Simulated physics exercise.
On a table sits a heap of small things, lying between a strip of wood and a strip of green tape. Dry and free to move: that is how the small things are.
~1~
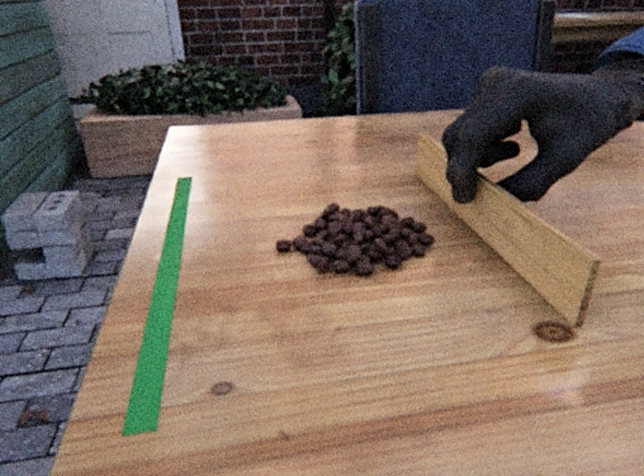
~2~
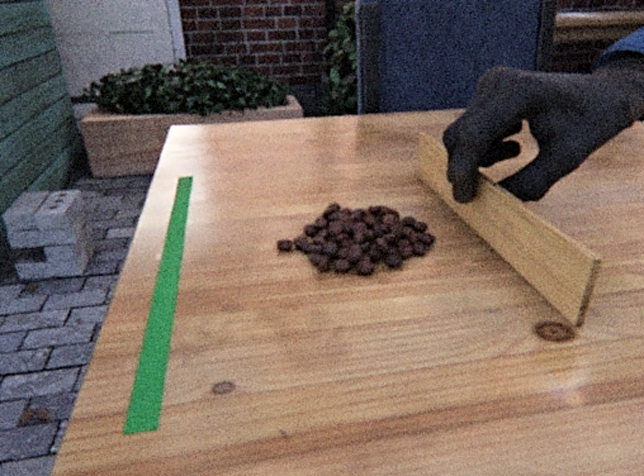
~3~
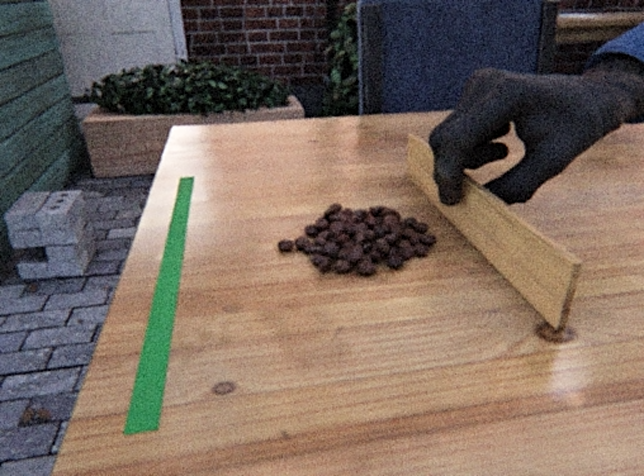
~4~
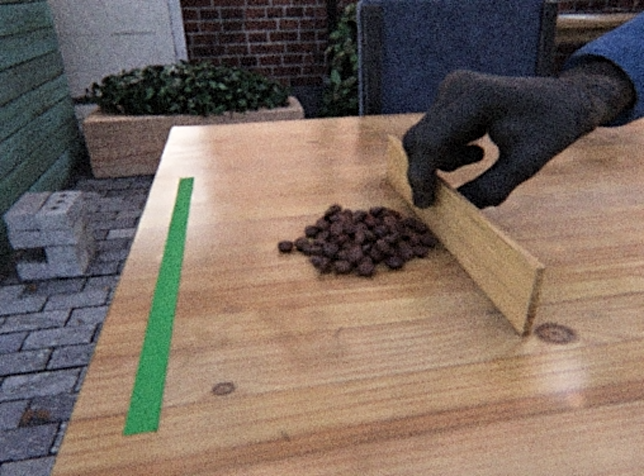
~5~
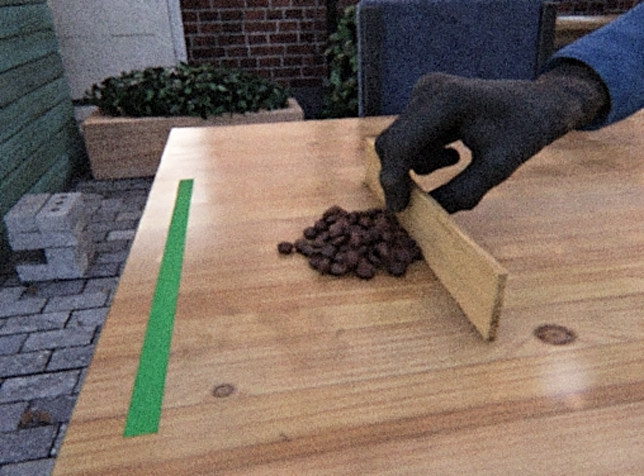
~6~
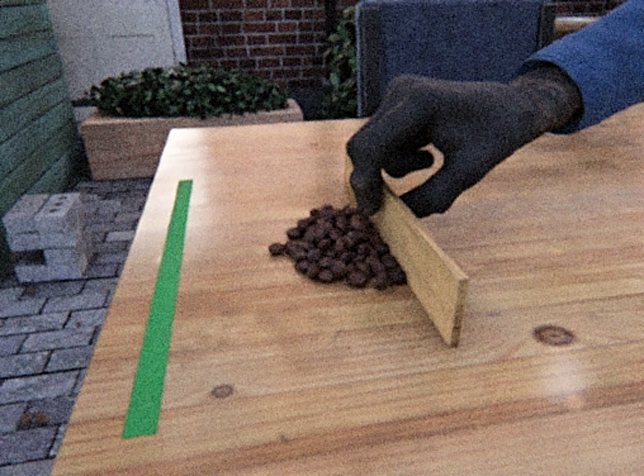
A gloved hand slides a strip of wood left across a table, pushing small dark pieces along.
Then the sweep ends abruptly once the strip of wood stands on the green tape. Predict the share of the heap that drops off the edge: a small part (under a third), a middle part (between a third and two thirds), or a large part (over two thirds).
A middle part, between a third and two thirds.
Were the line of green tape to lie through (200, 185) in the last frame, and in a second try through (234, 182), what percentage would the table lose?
You'd get 30 % the first time and 0 % the second.
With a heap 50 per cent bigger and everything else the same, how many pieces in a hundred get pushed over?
Some 70 per cent of the pieces.
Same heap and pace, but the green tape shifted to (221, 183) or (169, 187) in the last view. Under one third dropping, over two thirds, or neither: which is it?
Less than a third, then over two thirds.
Soon, strip of wood still moving, near (268, 197); heap all on the table, its front near (183, 264).
A while on, strip of wood stopped at the green tape; heap about half over the edge.
Finally, strip of wood stopped at the green tape; heap about half over the edge.
